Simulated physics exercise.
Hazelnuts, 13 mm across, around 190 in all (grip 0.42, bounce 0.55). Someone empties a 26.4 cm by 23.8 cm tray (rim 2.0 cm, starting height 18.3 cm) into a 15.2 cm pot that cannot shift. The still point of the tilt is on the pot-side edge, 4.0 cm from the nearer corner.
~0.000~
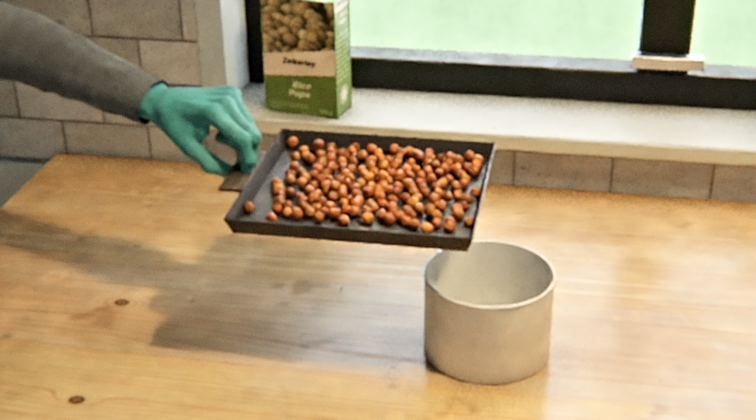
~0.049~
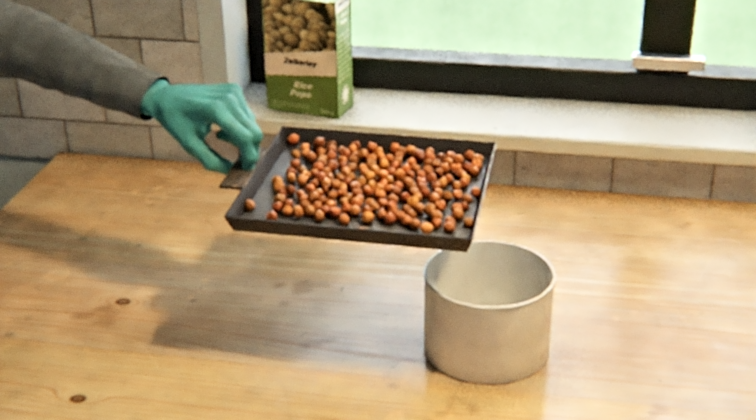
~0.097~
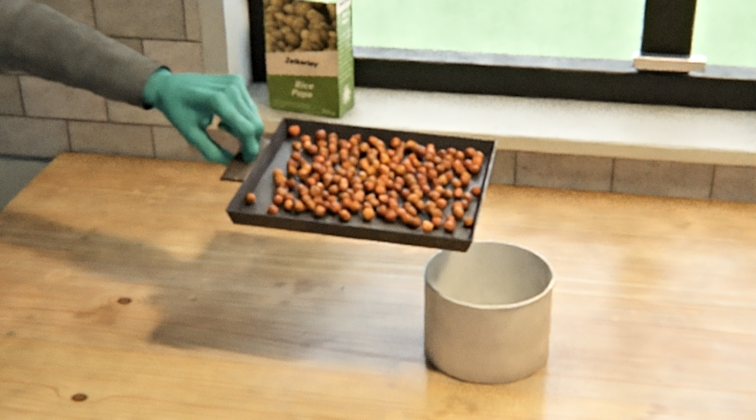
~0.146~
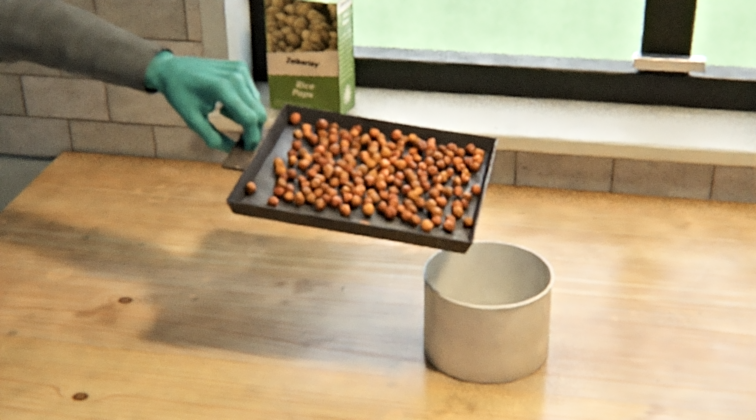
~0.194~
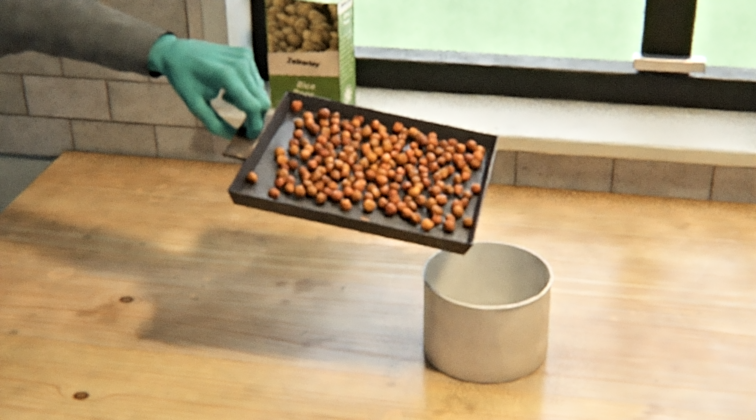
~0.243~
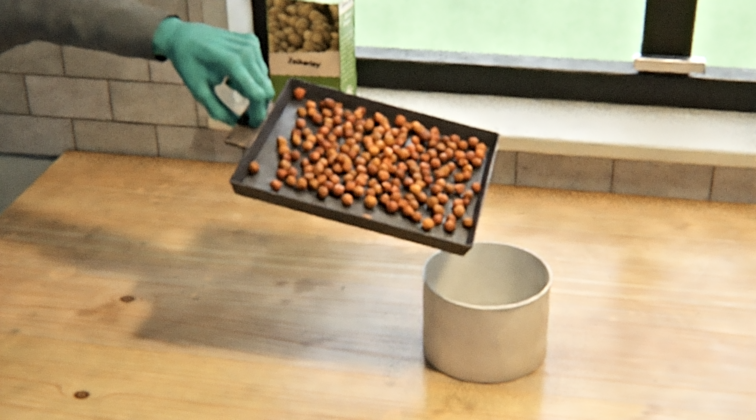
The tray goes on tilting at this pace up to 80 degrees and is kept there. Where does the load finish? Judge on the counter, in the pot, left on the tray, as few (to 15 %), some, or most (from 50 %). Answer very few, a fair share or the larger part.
Counter: The larger part, pot: A fair share, tray: Very few.
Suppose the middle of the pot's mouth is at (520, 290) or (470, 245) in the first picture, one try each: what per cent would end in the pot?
Some 70 and 0 per cent.
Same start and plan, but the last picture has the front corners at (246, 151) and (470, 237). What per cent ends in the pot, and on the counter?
Pot 45, counter 55.
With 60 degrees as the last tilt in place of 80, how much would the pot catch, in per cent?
Then about 30 per cent.
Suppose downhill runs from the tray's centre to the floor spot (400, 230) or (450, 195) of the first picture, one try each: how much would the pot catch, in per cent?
About 0 and 50 per cent.
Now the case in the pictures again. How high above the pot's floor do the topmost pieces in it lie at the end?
About 2.5 cm.
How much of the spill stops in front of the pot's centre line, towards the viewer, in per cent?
Roughly 90 per cent.
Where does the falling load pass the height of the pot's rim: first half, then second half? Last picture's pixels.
At about (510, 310), then at (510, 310).
After 0.68 s, tilt 46 degrees; the tray holds 100 %, the pot 0 %.
Then, at 0.97 s, tilt 67 degrees; the tray holds 80 %, the pot 5 %.
Then, at 1.36 s, tilt 80 degrees; the tray holds 15 %, the pot 30 %.
At rest (2.6 s), counter 65 %, pot 35 %, tray 0 %.
